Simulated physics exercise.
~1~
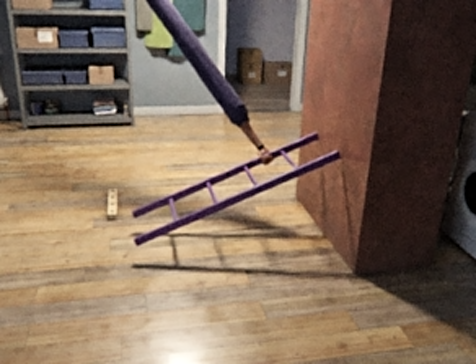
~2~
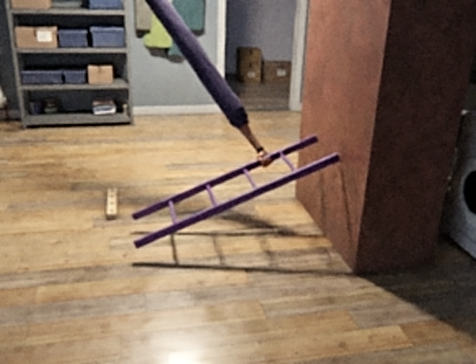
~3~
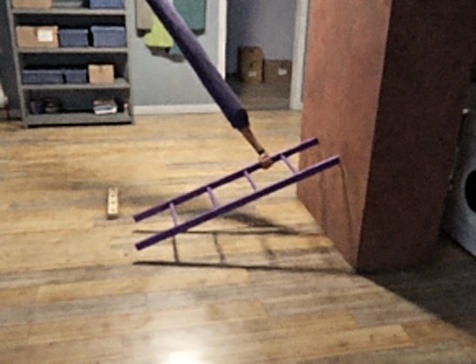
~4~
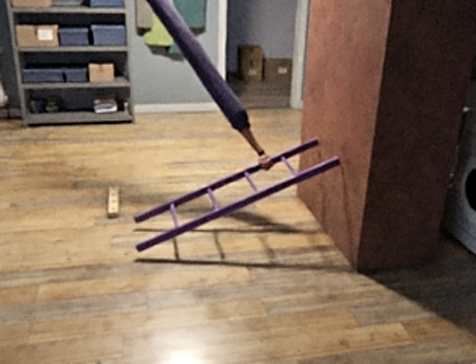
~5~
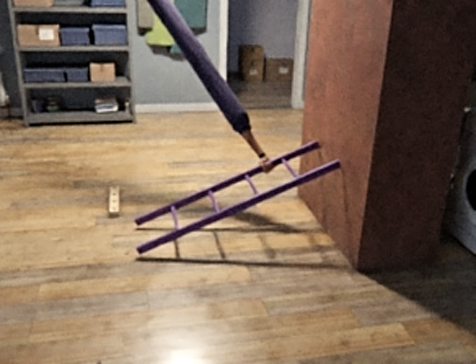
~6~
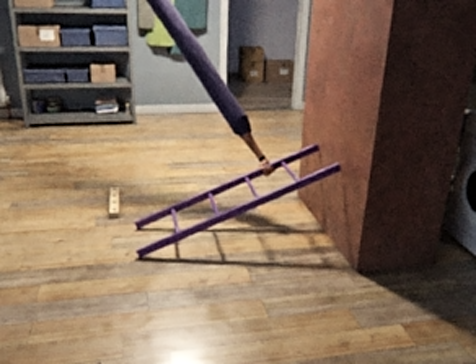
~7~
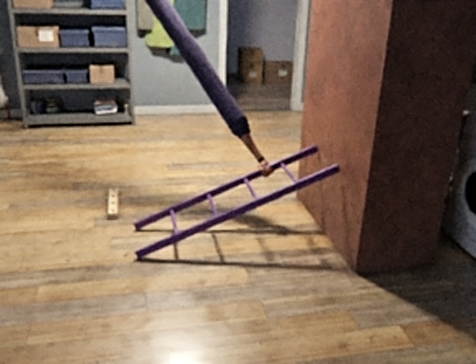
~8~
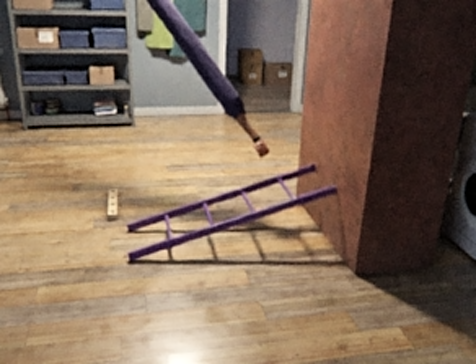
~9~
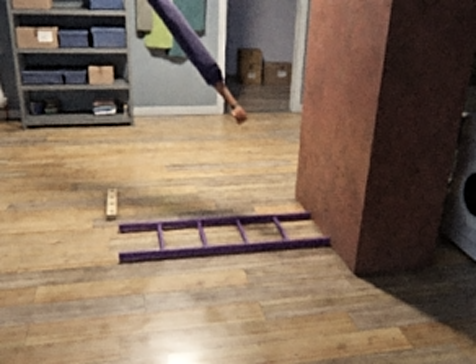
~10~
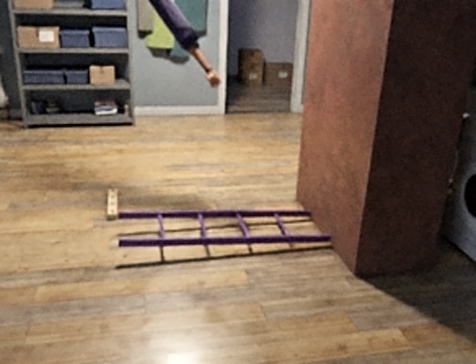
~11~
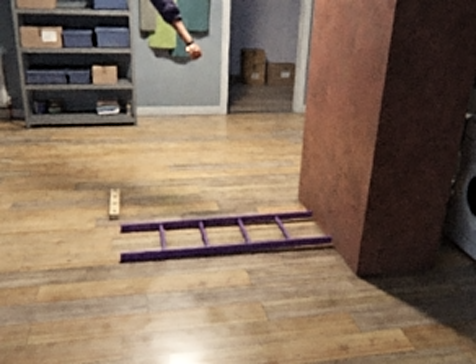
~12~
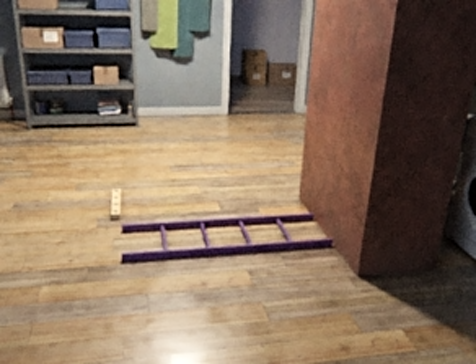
On a wooden floor, a hand releases a purple ladder-like gate leaning against a brown cupboard, and it drops flat.
